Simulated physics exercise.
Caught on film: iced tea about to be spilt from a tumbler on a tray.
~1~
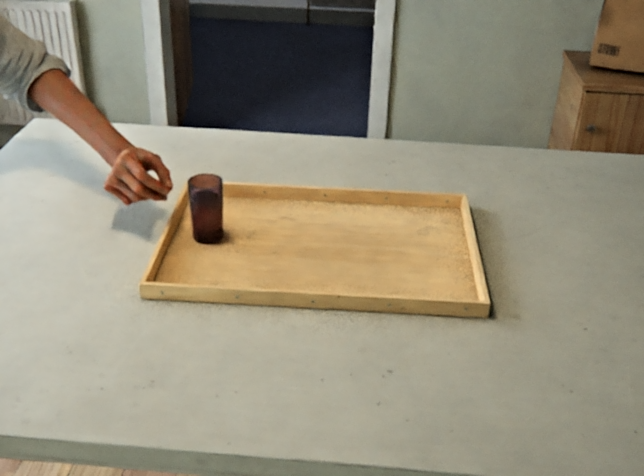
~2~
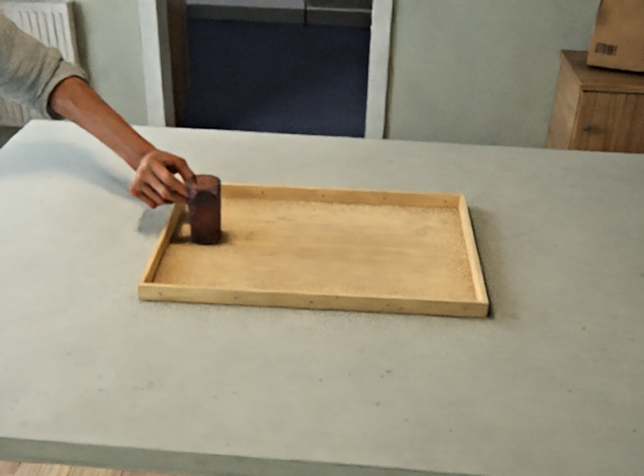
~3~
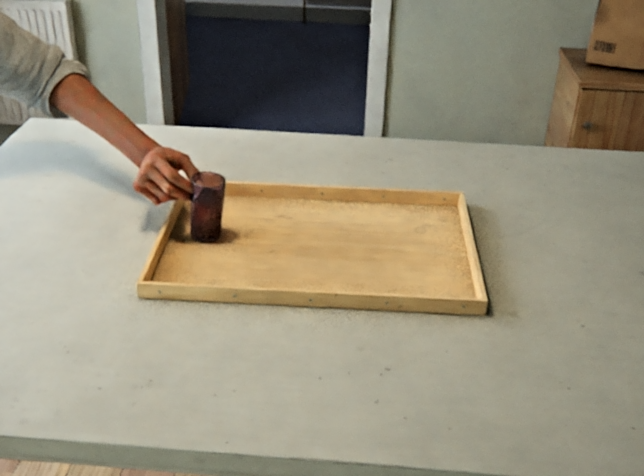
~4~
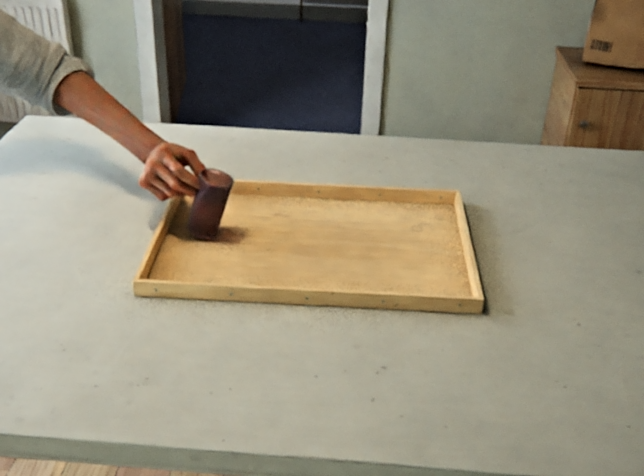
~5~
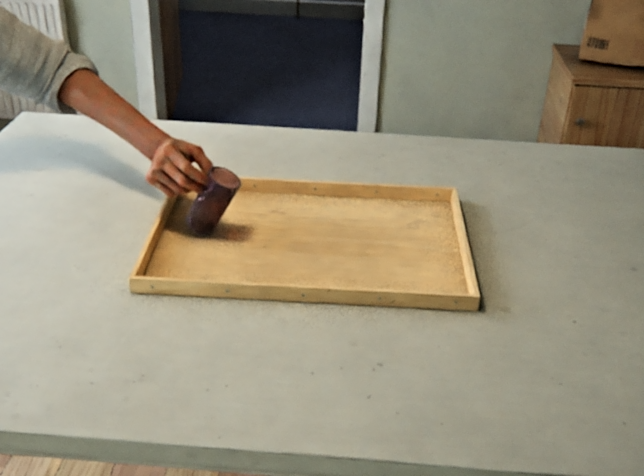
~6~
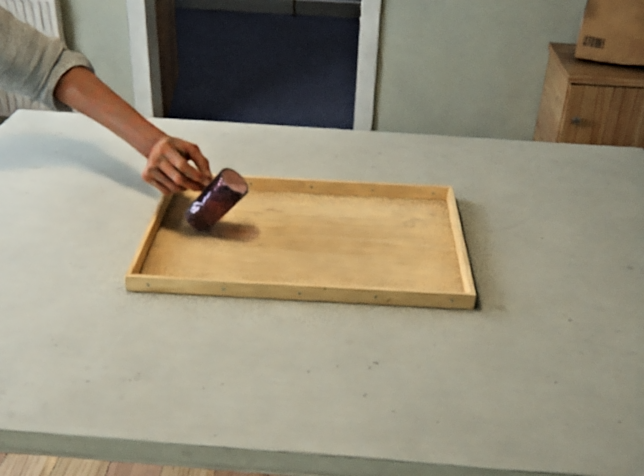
At the start, a dark tumbler stands upright near the left end of a shallow wooden tray on a pale table, with a hand just to its left. The hand reaches in and touches the tumbler's upper part, then pushes it rightward, and the tumbler leans further and further to the right.
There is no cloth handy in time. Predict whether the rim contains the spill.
Sure enough, the spill will remain on the tray.
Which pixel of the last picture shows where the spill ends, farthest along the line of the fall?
It runs out somewhere around (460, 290) in the last picture.
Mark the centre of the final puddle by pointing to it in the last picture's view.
Its centre lies at roughly (389, 249) in the last picture.
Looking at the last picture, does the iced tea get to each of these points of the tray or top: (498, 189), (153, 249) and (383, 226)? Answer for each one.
The opening spot comes out out of the spill, the second out of the spill, the closing one in the spill.
Next, the tumbler lies in the tray; the puddle covers about as much as a plate; the top is dry.
After that, the puddle covers about as much as a tray; the top is dry.
Finally, the puddle covers about as much as a tray; the top is dry.
